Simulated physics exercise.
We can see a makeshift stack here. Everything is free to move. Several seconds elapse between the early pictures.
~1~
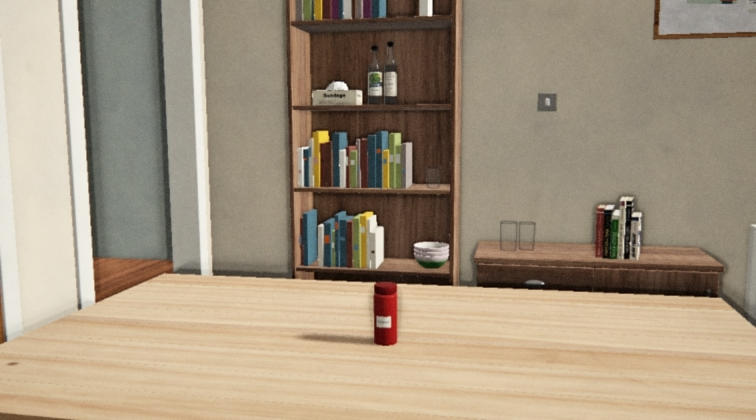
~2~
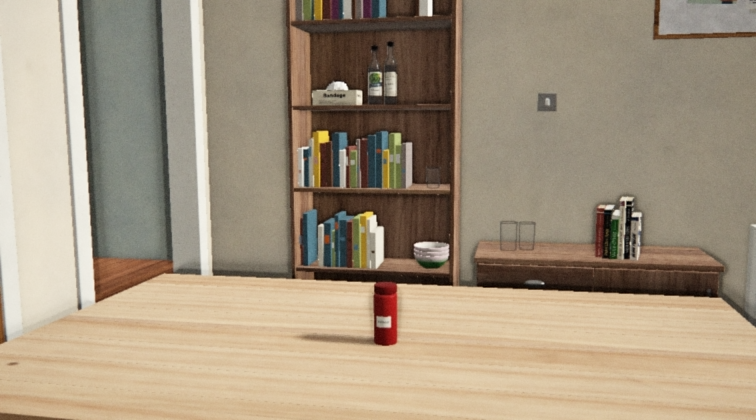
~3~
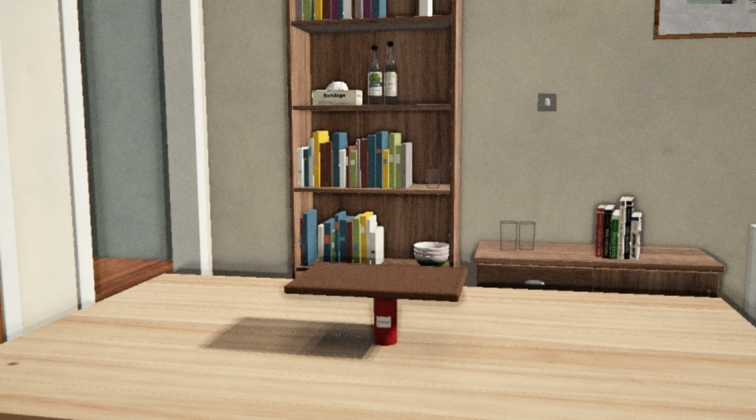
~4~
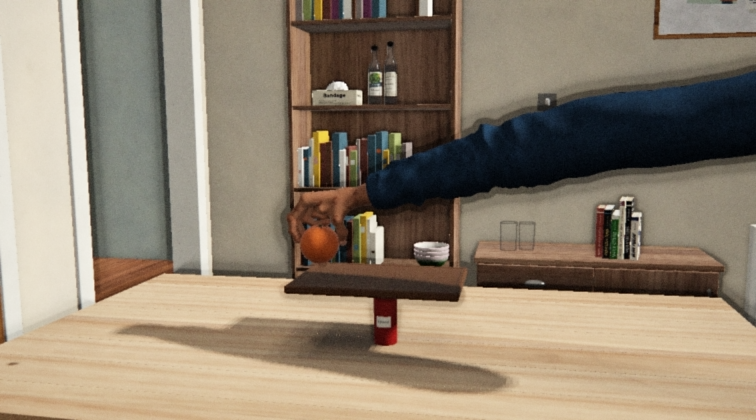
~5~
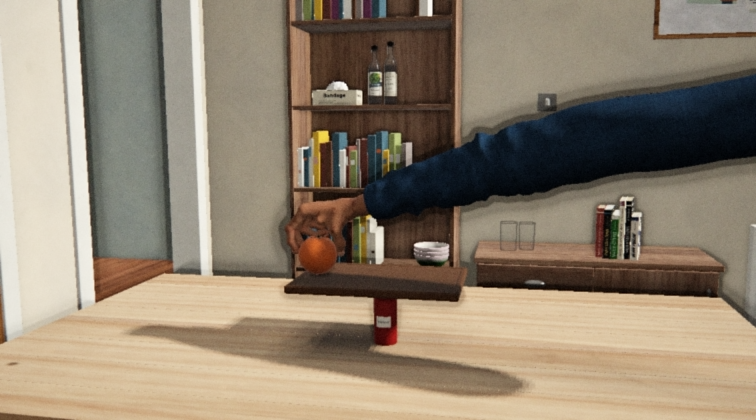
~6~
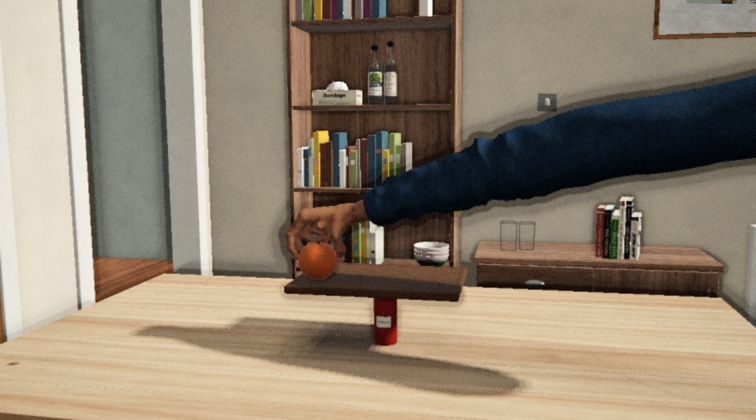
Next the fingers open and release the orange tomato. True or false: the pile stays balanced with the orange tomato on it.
False.
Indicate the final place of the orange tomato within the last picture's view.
Roughly pixel (266, 329) in the last picture.
Then, 0.40 s on from there, orange tomato now fallen; brown lid turned 48° from how it was put.
Then, 0.70 s on from there, brown lid now fallen; red shaker turned 64° from how it was put.
In the end, fallen, red shaker, orange tomato and brown lid. At the end, from the last picture's camera, orange tomato near (266, 329). The stack gives way.
